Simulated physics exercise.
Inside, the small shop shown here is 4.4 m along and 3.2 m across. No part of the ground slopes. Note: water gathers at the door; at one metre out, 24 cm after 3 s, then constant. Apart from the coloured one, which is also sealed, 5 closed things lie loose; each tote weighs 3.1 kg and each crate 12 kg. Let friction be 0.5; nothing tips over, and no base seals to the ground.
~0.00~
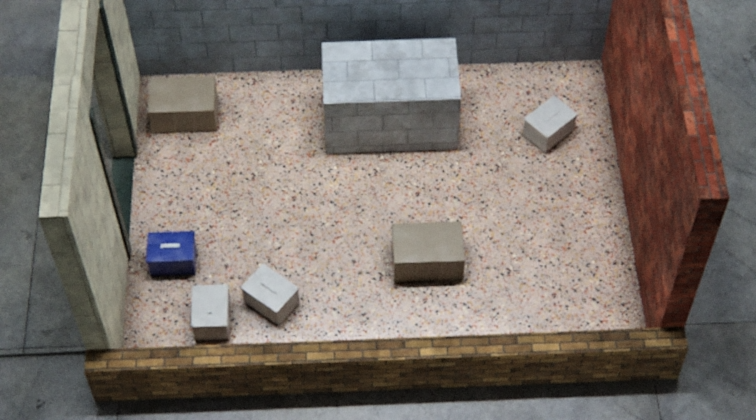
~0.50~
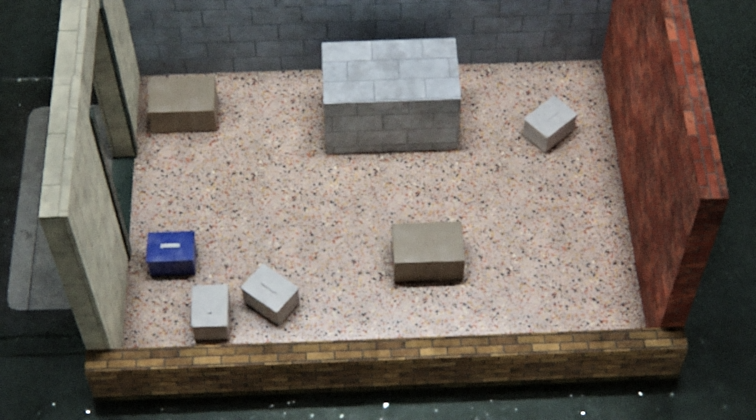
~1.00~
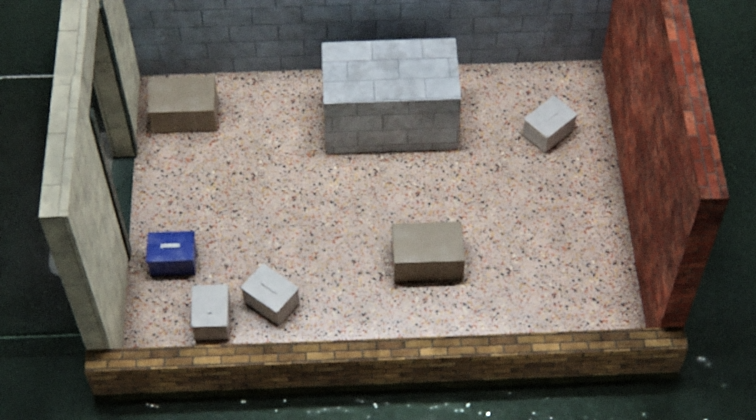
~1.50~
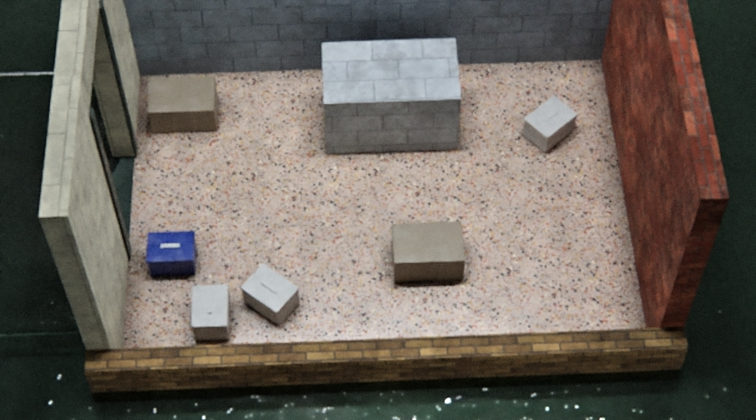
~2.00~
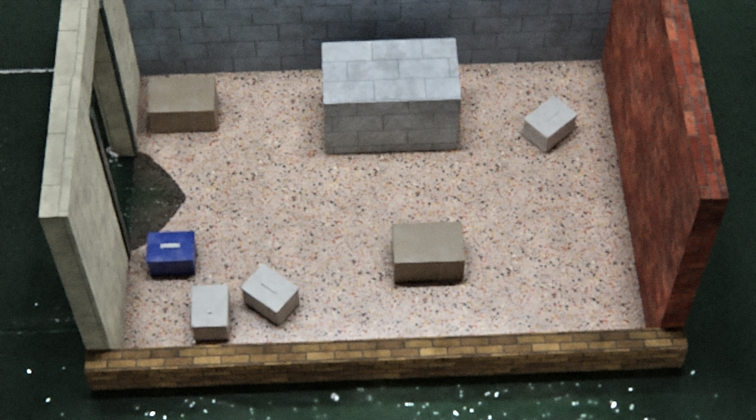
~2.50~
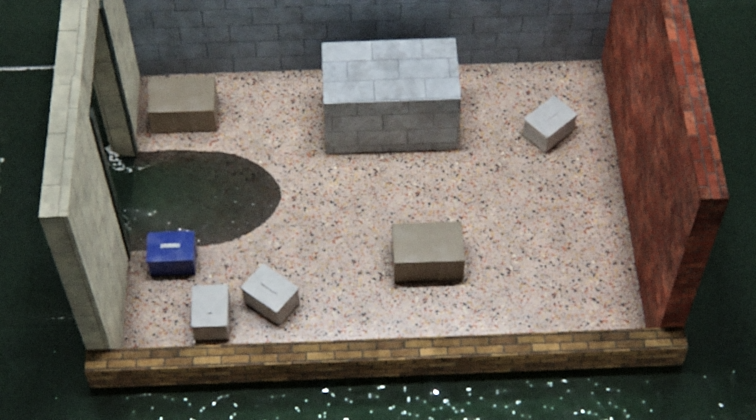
Dark water surrounds the small walled shop, then spreads inside from the left doorway.
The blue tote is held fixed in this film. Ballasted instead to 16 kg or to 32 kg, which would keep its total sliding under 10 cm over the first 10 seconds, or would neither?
16 kg would.
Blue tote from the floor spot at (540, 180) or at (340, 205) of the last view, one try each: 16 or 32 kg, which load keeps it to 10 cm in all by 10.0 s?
Trial 1 - only the upper mass works; trial 2 - only the upper mass works.
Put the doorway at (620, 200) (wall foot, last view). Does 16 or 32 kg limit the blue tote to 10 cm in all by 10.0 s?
Lab note: Upper mass required.
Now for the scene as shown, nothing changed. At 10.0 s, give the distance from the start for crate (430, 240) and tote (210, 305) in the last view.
120 cm, 50 cm.
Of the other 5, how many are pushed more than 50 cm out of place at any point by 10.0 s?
I make it 5.
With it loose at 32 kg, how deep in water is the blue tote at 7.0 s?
About 5 cm.
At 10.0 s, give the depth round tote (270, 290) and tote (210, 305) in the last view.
About 7 and 5 cm.
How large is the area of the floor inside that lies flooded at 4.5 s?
Flooded: Near 8.0 m2.
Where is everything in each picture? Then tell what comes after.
The first picture shows the blue tote at (170, 246), on the bottom; water covers 0.0 m2; 0 of 6 have shifted.
The second picture shows the blue tote at (170, 246), on the bottom; 0.0 m2 under water; 0 of 6 have shifted.
The third picture shows the blue tote at (170, 246) rests on the ground; 0.0 m2 under water; 0 of 6 have shifted.
The fourth picture shows the blue tote at (170, 246), on the bottom; 0.0 m2 under water; 0 of 6 have shifted.
The fifth picture shows the blue tote at (170, 246) rests on the ground; 0.3 m2 under water; 0 of 6 have shifted.
The sixth picture shows the blue tote at (170, 246), on the bottom; 1.1 m2 under water; 0 of 6 have shifted.
After 3.5 s the blue tote would be 0 cm from its start with 16 kg and 0 cm from its start with 32 kg; 5 cm of water round it then.
After 4.5 s the blue tote would be 0 cm from its start with 16 kg and 0 cm from its start with 32 kg; 5 cm of water round it then.
After 7.0 s the blue tote would be 0 cm from its start with 16 kg and 0 cm from its start with 32 kg; 5 cm of water round it then.
After 10.0 s the blue tote would be 0 cm from its start with 16 kg and 0 cm from its start with 32 kg; 8 cm of water round it then.
